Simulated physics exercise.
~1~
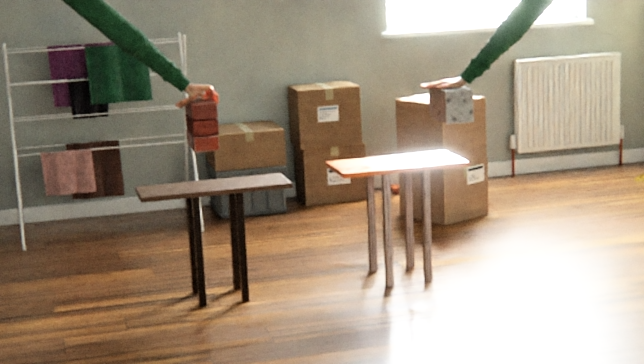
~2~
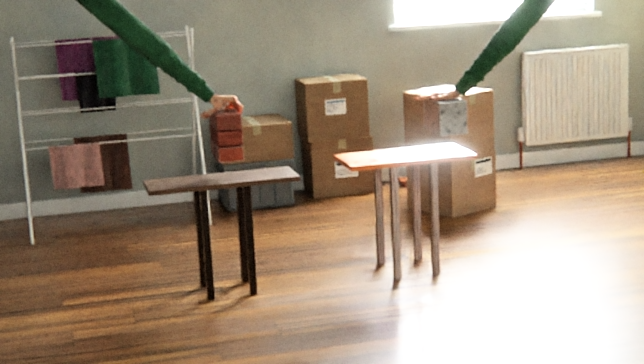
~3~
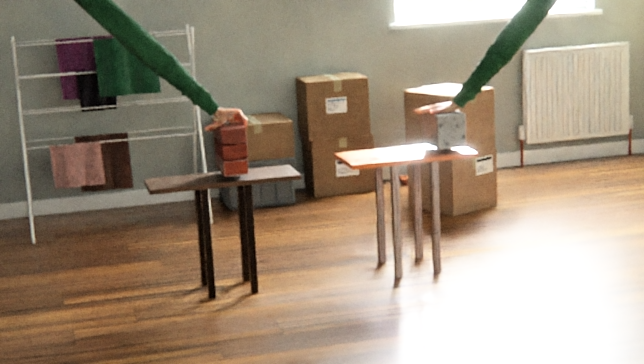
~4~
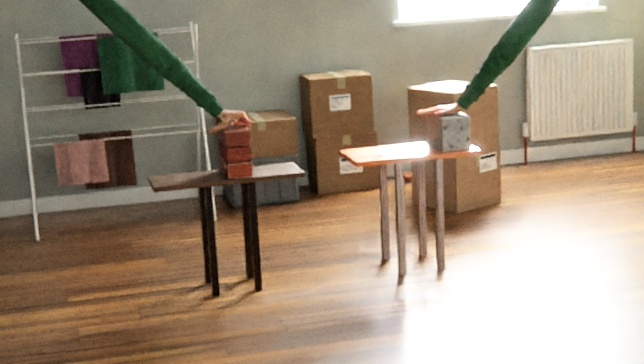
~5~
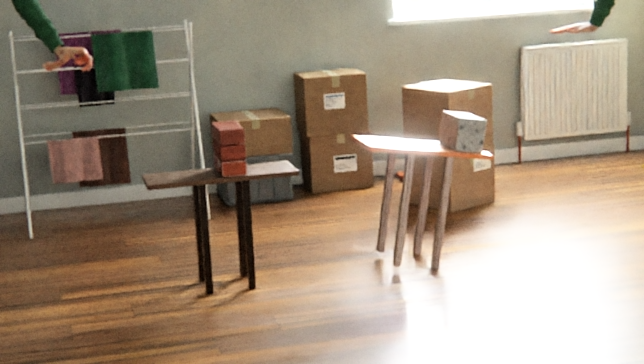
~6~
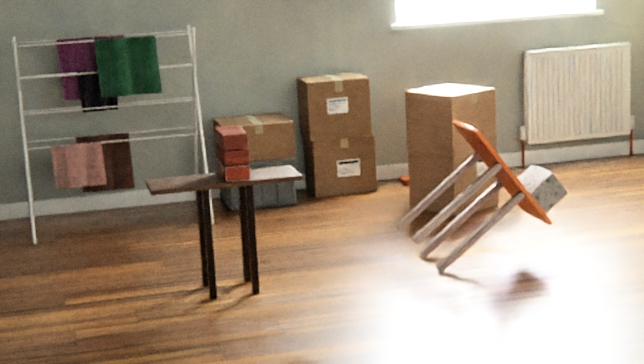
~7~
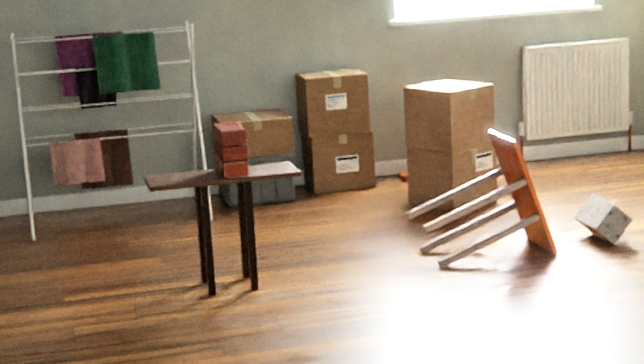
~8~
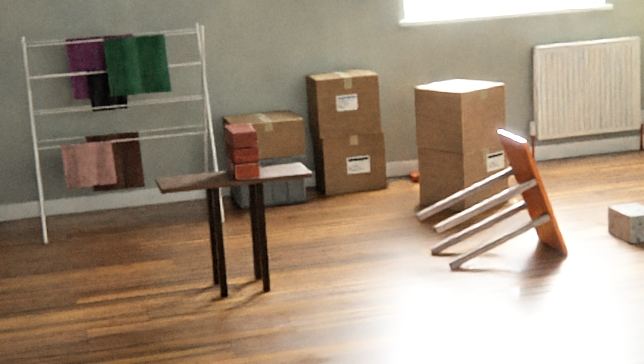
Two hands set bricks and a grey block on small tables, and the orange one topples.
